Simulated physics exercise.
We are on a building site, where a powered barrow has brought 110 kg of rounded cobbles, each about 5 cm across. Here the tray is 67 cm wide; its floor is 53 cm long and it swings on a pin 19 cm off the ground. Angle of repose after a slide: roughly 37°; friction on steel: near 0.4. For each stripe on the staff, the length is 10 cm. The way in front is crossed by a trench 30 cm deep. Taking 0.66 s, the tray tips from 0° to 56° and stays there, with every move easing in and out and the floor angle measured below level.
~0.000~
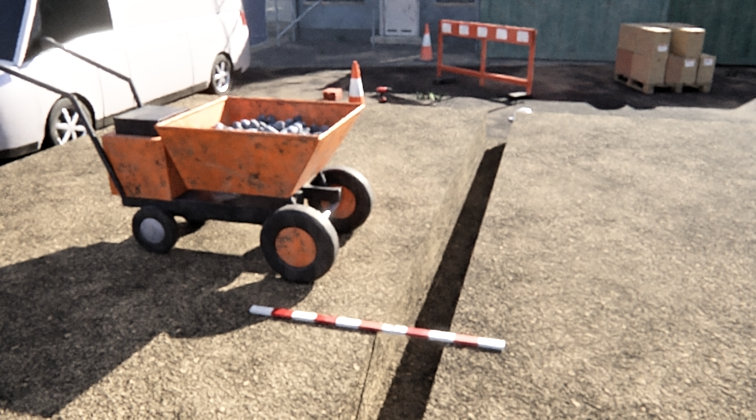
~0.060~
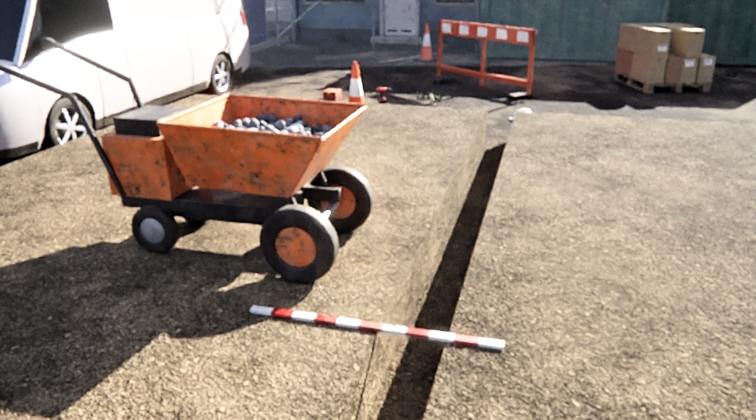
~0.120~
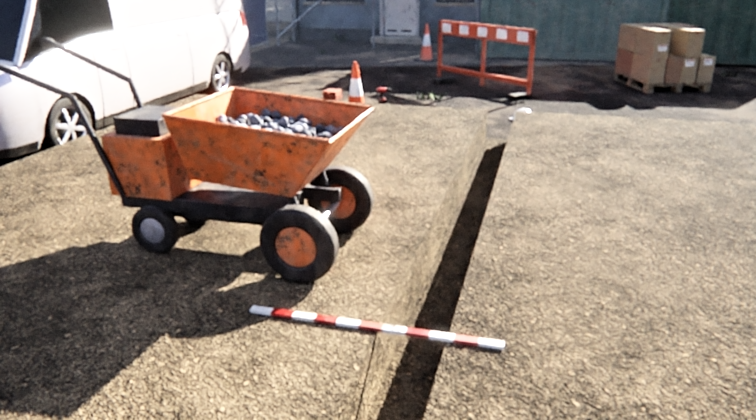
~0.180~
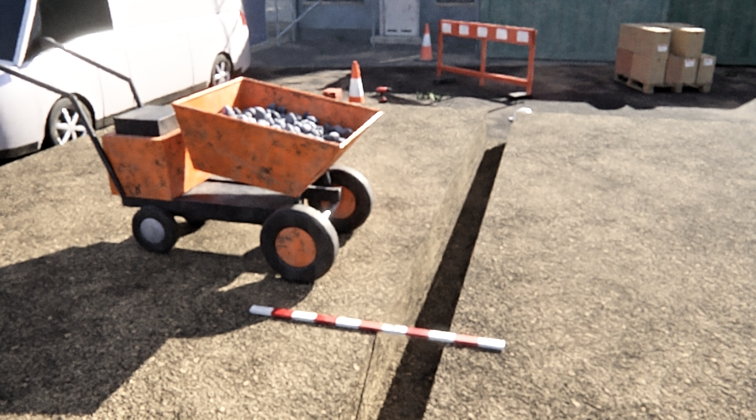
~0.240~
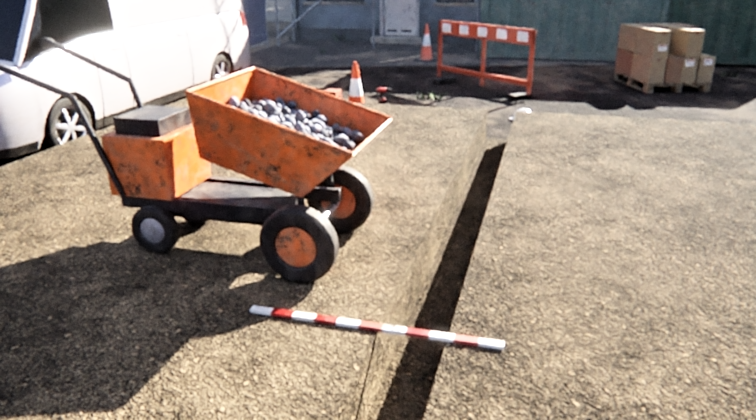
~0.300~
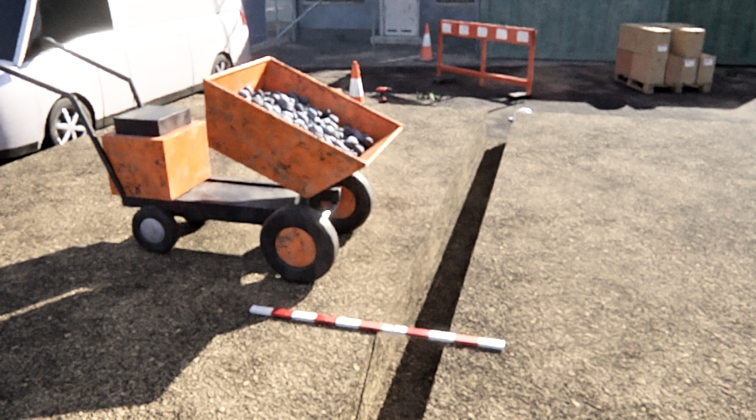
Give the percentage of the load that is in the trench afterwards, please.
Near 21 per cent of the load.
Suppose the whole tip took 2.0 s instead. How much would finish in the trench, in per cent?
In that case some 20 per cent.
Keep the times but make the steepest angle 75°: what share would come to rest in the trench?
In that case some 45 per cent.
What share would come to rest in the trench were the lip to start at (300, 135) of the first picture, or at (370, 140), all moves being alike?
30 %, then 0 %.
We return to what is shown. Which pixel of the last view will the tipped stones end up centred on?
Their centre sits close to (462, 303).
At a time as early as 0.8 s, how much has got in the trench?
By that moment, roughly 5 per cent of the load.
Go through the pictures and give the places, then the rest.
In the first frame, lip at (320, 138), floor tilted 0°, highest stones at (268, 127).
In the second frame, the tray is at 1°, its lip at (322, 139); the top of the load is at (264, 124); the stones move at 0.3 m/s on average.
In the third frame, the tray is at 5°, its lip at (330, 142); the top of the load is at (258, 119); the stones move at 0.6 m/s on average.
In the fourth frame, lip at (340, 147), floor tilted 10°, highest stones at (254, 113); the stones move at 0.8 m/s on average.
In the fifth frame, the tray is at 17°, its lip at (353, 155); the top of the load is at (253, 106); the stones move at 1.0 m/s on average.
In the sixth frame, the tray is at 24°, its lip at (366, 165); the top of the load is at (262, 98); the stones move at 1.1 m/s on average.
After 0.5 s the floor is at 48°; 100 % in the tray; the foremost stones are at (380, 177).
After 0.8 s the floor is at 56°; 97 % in the tray, 3 % in the trench; the foremost stones are at (439, 215).
After 1.1 s the floor is at 56°; 70 % in the tray, 14 % in the trench, 16 % past the trench; the foremost stones are at (544, 265).
After 3.1 s the floor is at 56°; 60 % in the tray, 21 % in the trench, 19 % past the trench; the foremost stones are at (650, 258).
